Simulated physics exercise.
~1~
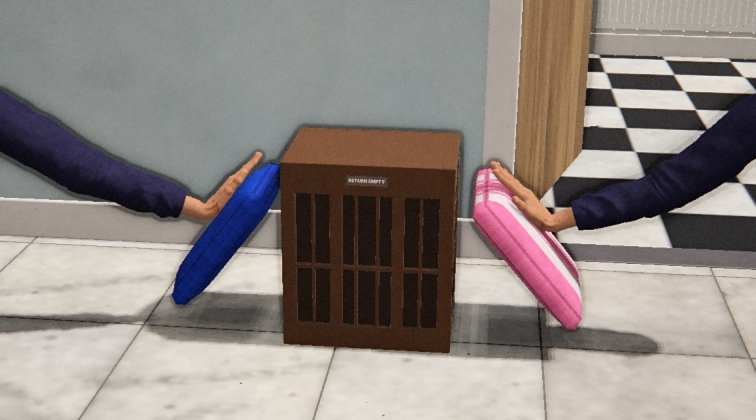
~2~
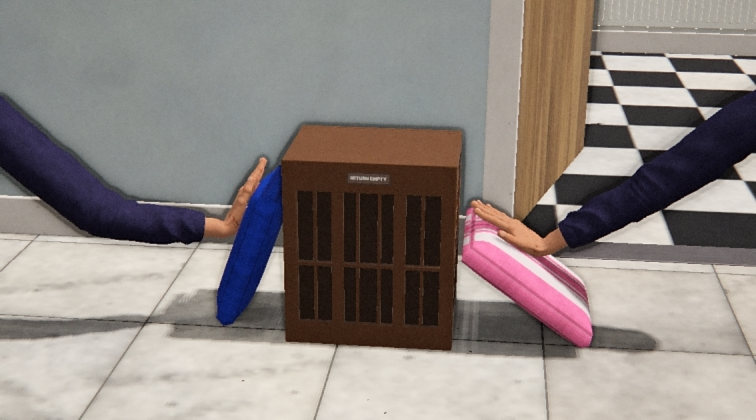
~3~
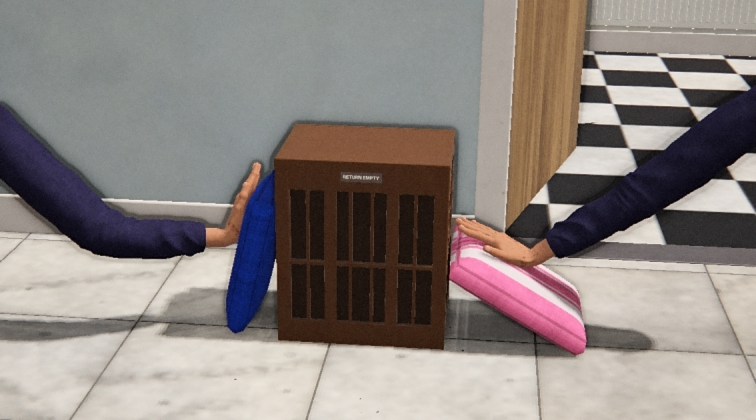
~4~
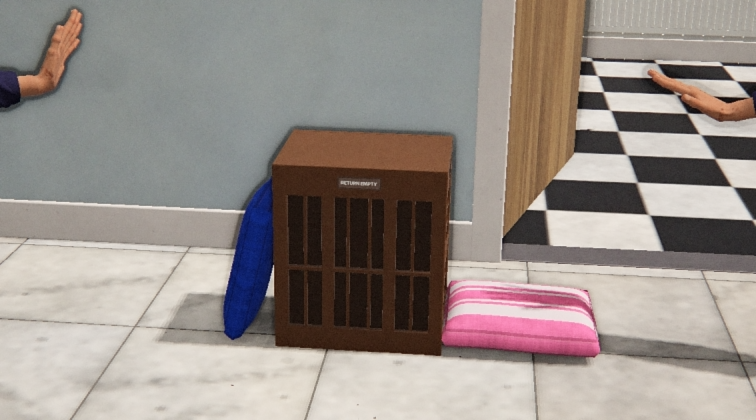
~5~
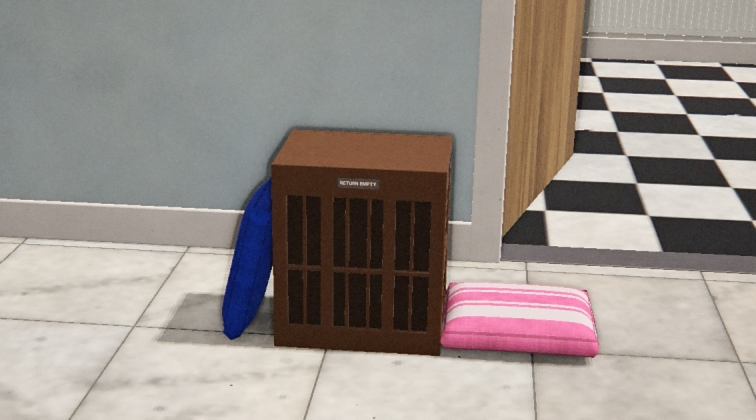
Two hands releasing cushions against a brown crate, the blue one staying propped at left, the pink one slumping flat at right.
